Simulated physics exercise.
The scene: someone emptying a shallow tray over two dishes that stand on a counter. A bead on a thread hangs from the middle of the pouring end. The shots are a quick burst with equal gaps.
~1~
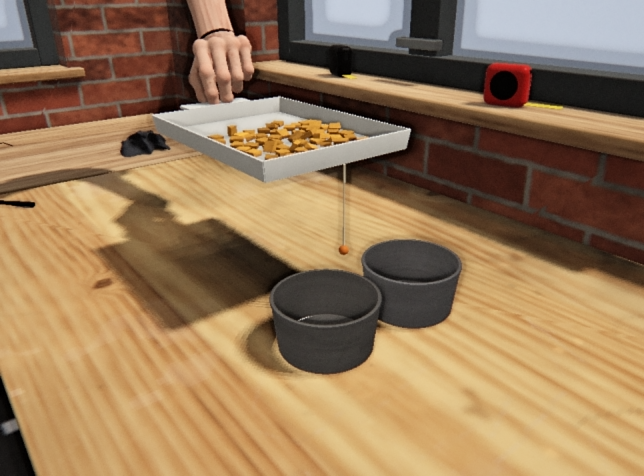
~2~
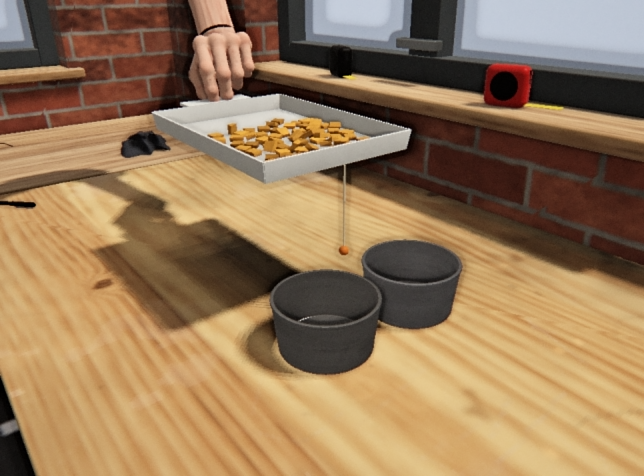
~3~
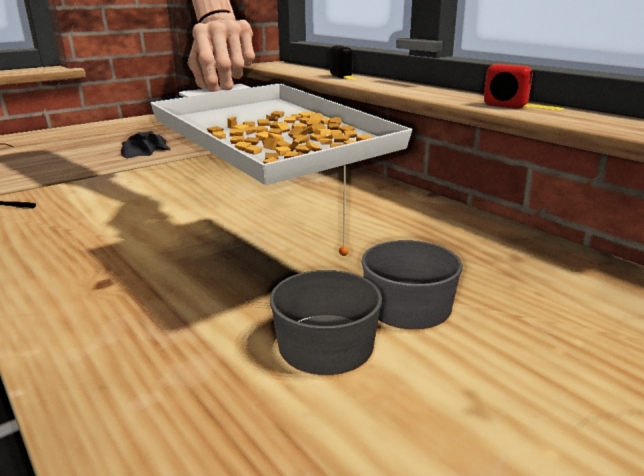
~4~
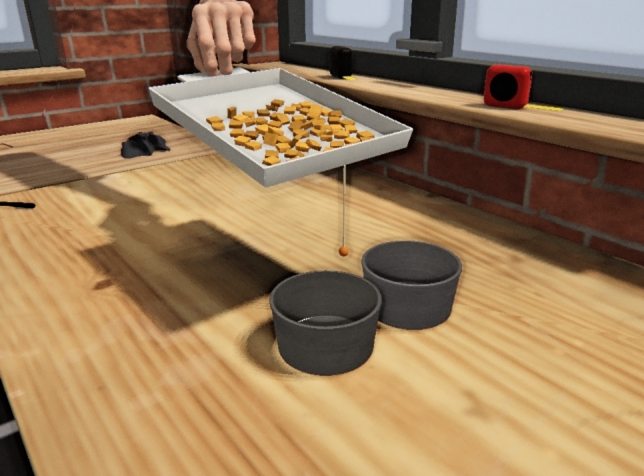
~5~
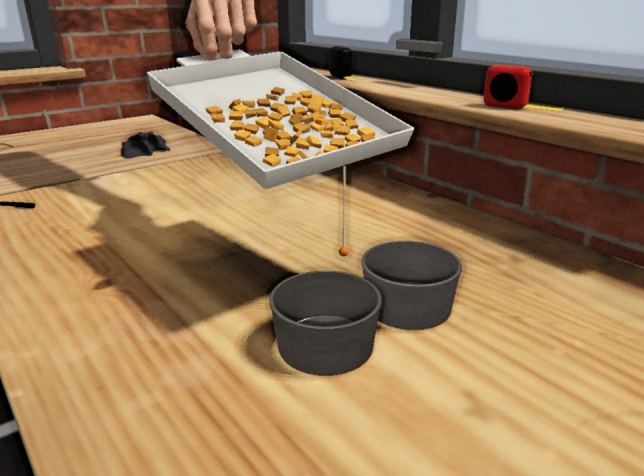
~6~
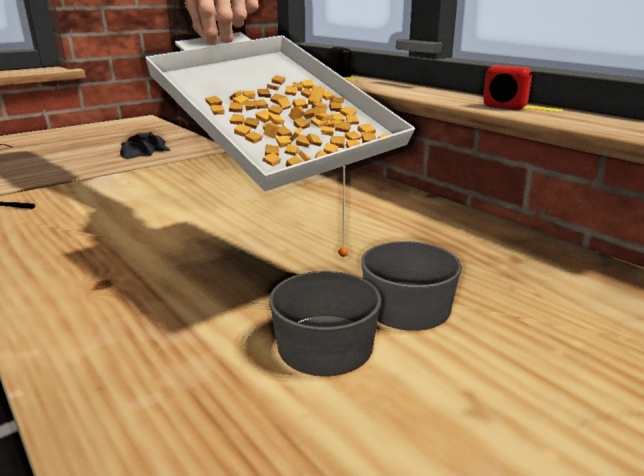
The video shows a hand holding a shallow white tray of small orange-brown crackers above two dark dishes on a wooden counter, gradually tilting it toward its near left corner while a bead on a thread hangs nearly still.
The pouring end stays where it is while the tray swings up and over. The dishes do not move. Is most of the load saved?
They take the larger part between them.
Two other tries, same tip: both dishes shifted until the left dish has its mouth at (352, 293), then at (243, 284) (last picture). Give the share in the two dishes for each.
About 60 and 10 per cent.
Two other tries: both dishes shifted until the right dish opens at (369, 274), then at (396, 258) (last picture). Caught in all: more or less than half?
In turn: Above a half; the larger part.
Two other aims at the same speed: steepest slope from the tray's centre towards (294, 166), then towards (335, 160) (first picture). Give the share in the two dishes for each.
About 80 and 90 per cent.
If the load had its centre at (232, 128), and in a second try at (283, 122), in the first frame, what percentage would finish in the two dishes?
In turn 80 and 90 in a hundred.
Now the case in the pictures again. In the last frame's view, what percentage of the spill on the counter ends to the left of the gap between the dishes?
Roughly 40 in a hundred.
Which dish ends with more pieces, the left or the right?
The winner is left.
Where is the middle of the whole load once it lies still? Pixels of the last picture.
At about (336, 345).
Soon after the last picture, tray tipped steeply; all on the tray.
A little later, tray tipped past a quarter turn; nearly all on the tray; a small part in the left dish; a stray few in the right dish.
Later still, tray tipped past a quarter turn; about two thirds in the left dish; a small part in the right dish; about a third outside both.
At rest, tray tipped past a quarter turn; about two thirds in the left dish; a small part in the right dish; about a third outside both.
